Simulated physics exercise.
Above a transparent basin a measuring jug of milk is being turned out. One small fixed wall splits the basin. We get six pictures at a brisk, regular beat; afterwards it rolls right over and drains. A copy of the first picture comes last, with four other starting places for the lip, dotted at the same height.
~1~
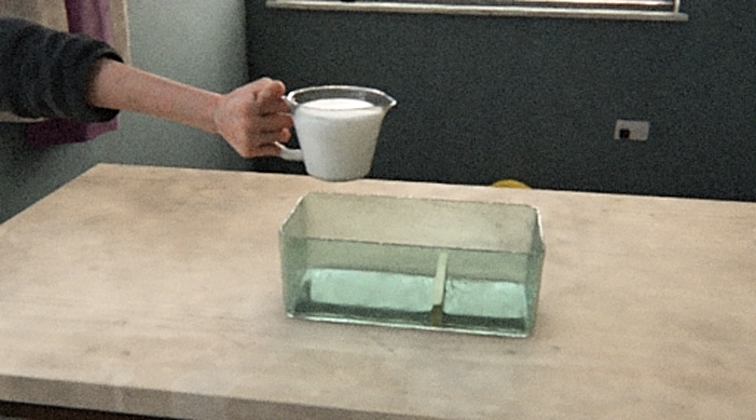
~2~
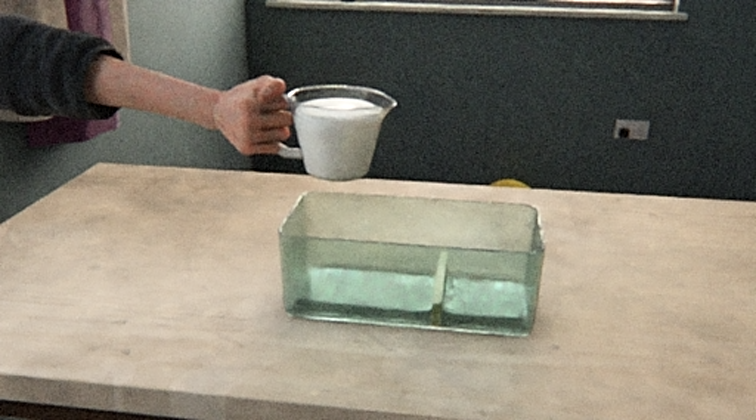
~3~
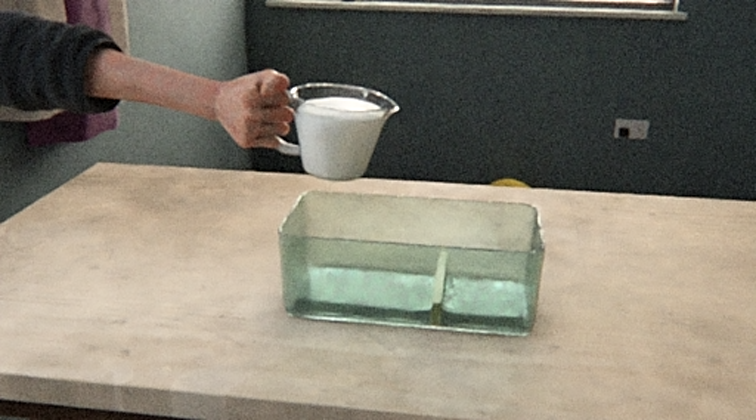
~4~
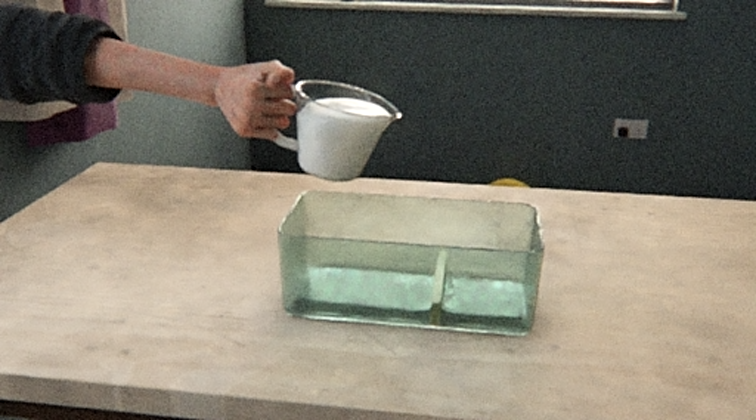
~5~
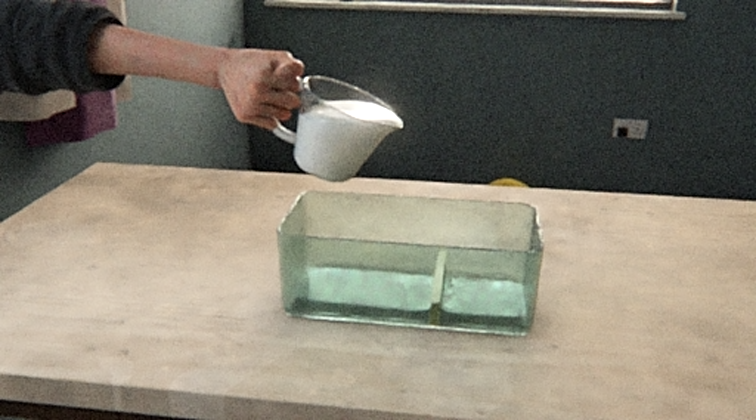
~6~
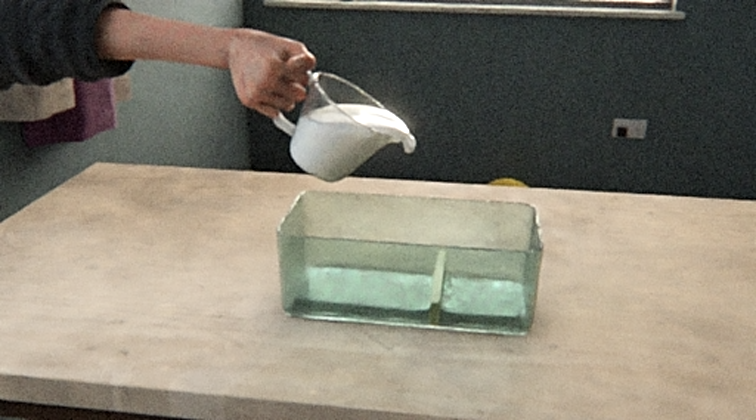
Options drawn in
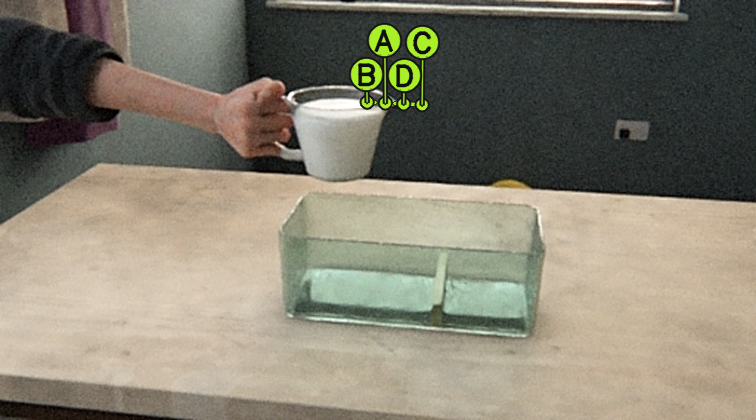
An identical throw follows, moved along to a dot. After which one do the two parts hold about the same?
D beats the others.
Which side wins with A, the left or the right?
The left side.
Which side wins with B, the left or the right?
The left side.
On the marked copy, A at (385, 103); B at (367, 102); C at (422, 104); D at (403, 103).
For spot A, about 76 % ends left of the wall and 23 % right of it.
For spot B, about 90 % ends left of the wall and 9 % right of it.
For spot C, about 26 % ends left of the wall and 73 % right of it.
For spot D, about 49 % ends left of the wall and 50 % right of it.
